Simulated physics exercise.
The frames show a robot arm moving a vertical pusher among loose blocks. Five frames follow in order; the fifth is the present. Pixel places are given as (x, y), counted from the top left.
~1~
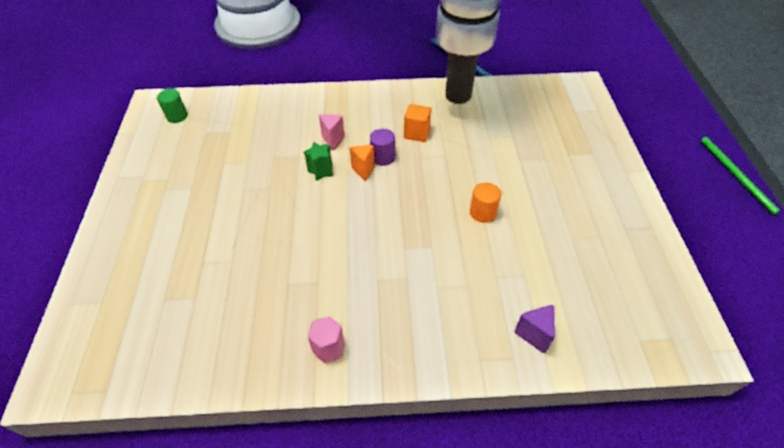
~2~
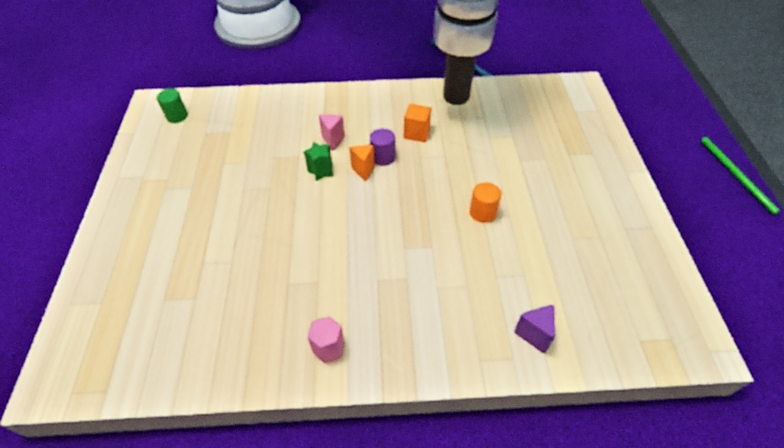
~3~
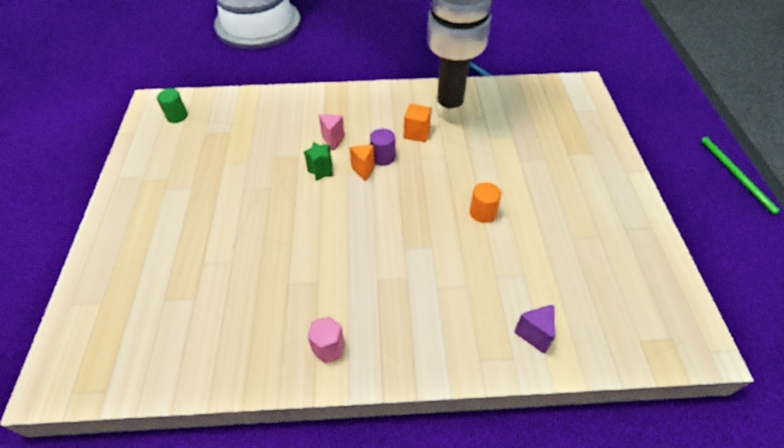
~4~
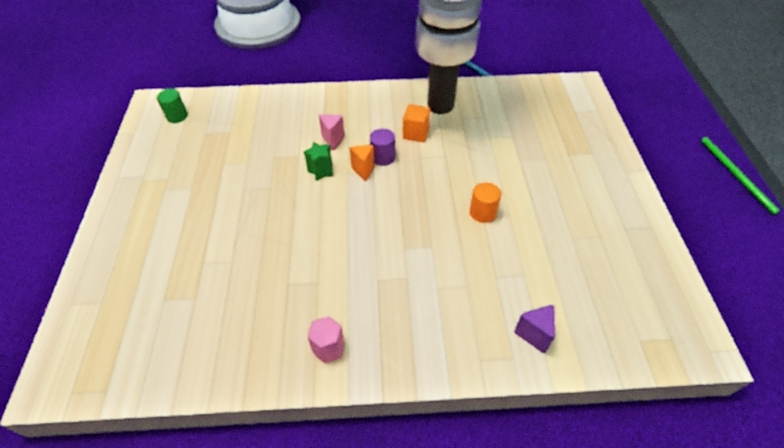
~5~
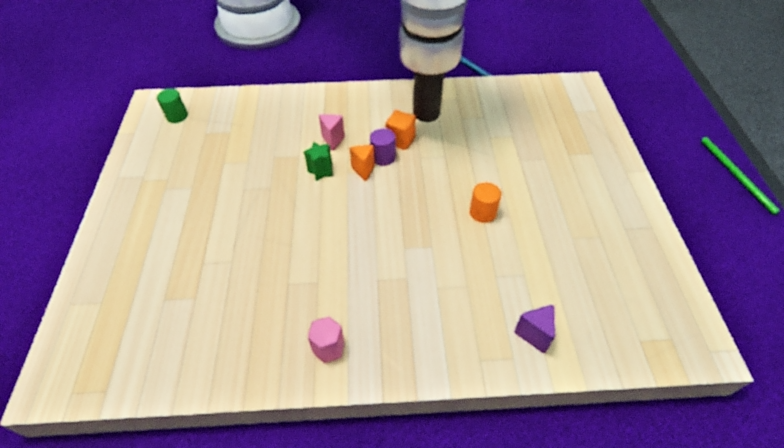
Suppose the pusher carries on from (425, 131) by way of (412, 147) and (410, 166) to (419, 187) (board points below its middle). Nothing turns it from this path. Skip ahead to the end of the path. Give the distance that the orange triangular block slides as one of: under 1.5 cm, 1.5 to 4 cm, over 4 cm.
The move is short, under 1.5 cm.
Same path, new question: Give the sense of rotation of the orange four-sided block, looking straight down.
Looking down: Clockwise.
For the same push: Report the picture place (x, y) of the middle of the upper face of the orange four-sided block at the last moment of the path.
Its top centre lands on (385, 127).
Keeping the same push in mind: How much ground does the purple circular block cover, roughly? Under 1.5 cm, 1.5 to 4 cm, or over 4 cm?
My estimate: In the 1.5 to 4 cm range.
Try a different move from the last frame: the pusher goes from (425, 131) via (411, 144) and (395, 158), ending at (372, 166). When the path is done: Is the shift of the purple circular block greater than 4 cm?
Yes.
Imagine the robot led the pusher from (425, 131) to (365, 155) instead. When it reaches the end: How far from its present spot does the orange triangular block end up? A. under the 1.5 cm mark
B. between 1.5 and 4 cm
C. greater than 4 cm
B - between 1.5 and 4 cm.
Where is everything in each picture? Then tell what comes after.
In the first frame, pusher tip (458, 97); block tops, orange triangular block (362, 150); purple circular block (383, 136); orange four-sided block (418, 112); orange circular block (488, 192).
In the second frame, pusher (456, 98); blocks unchanged.
In the third frame, pusher (450, 101); blocks unchanged.
In the fourth frame, pusher (441, 107); blocks unchanged.
In the fifth frame, pusher (426, 115); orange triangular block (362, 150); purple circular block (383, 136); orange four-sided block (401, 119); orange circular block (488, 192).
What follows on the original path. One third of the way, pusher (413, 131); orange triangular block (356, 155), turned 20° clockwise; purple circular block (368, 142); orange four-sided block (386, 125), turned 60° clockwise.
Two thirds of the way, pusher (410, 151); orange triangular block (356, 156), turned 25° clockwise; purple circular block (366, 142); orange four-sided block (385, 127), turned 80° clockwise.
At the end, pusher (420, 171); orange triangular block (356, 156), turned 25° clockwise; purple circular block (366, 142); orange four-sided block (385, 127), turned 80° clockwise; orange circular block in place.
